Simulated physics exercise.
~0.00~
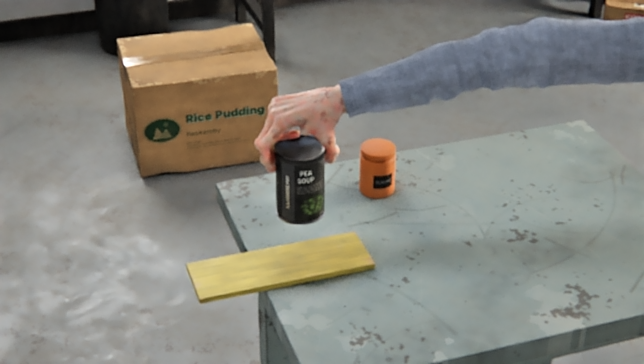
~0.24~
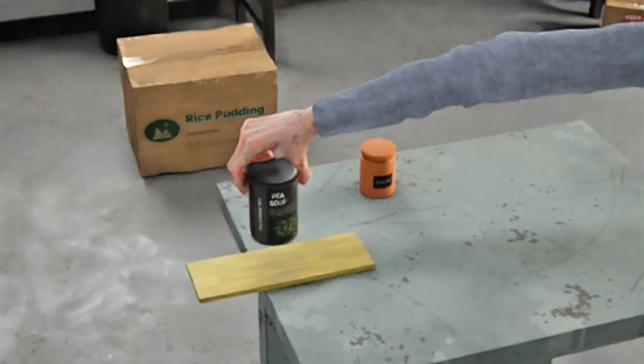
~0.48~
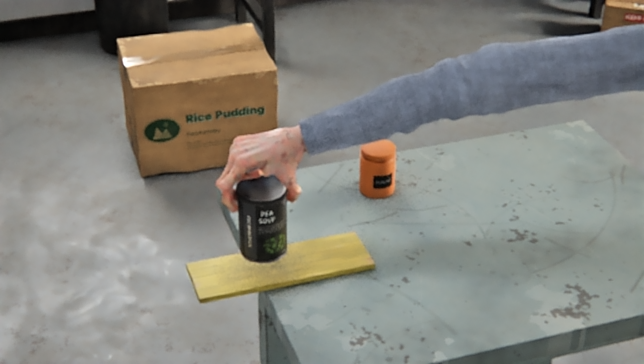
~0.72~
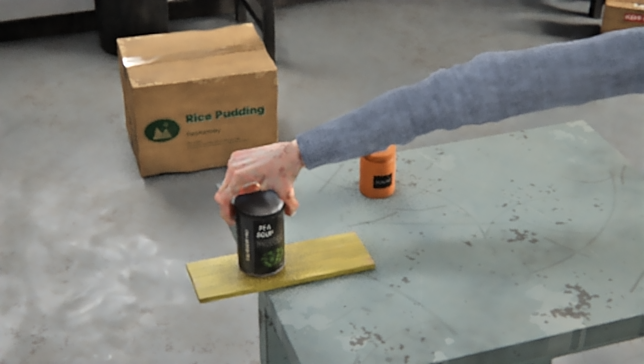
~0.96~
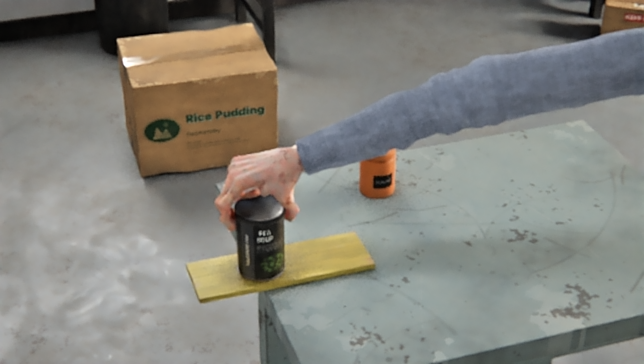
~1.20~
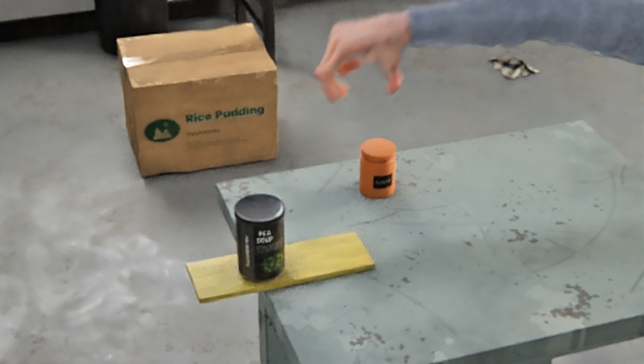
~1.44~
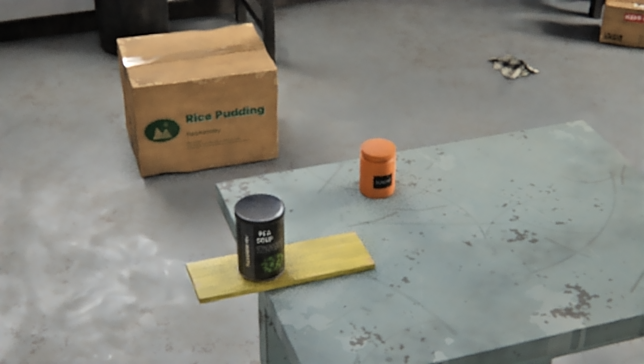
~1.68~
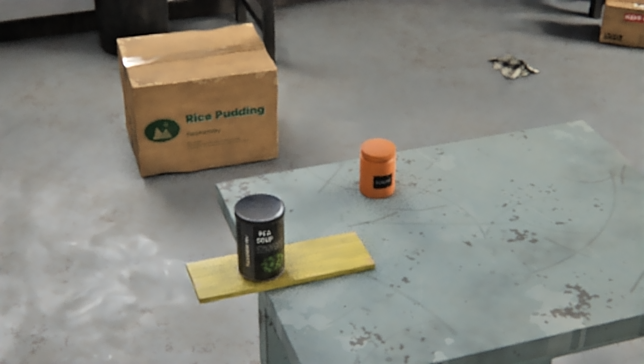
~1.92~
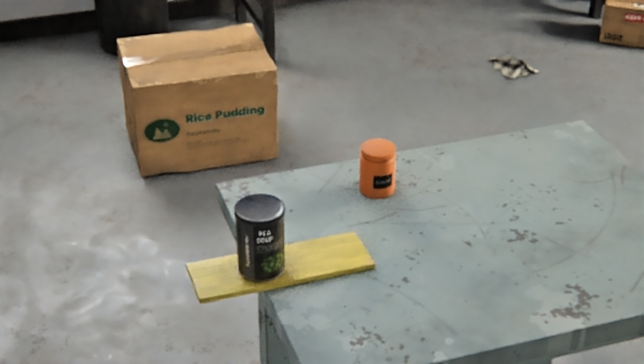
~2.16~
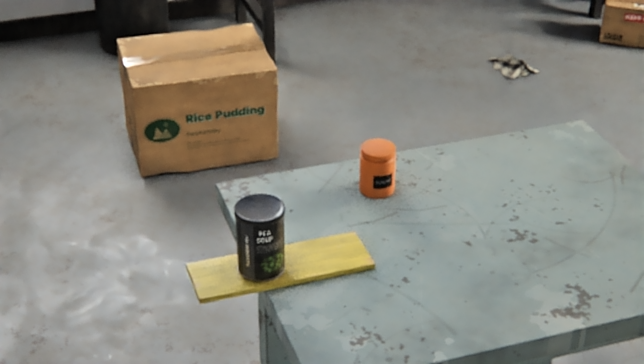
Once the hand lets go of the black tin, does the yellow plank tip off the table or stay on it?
The yellow plank stays on the table, with the black tin standing upright on it.
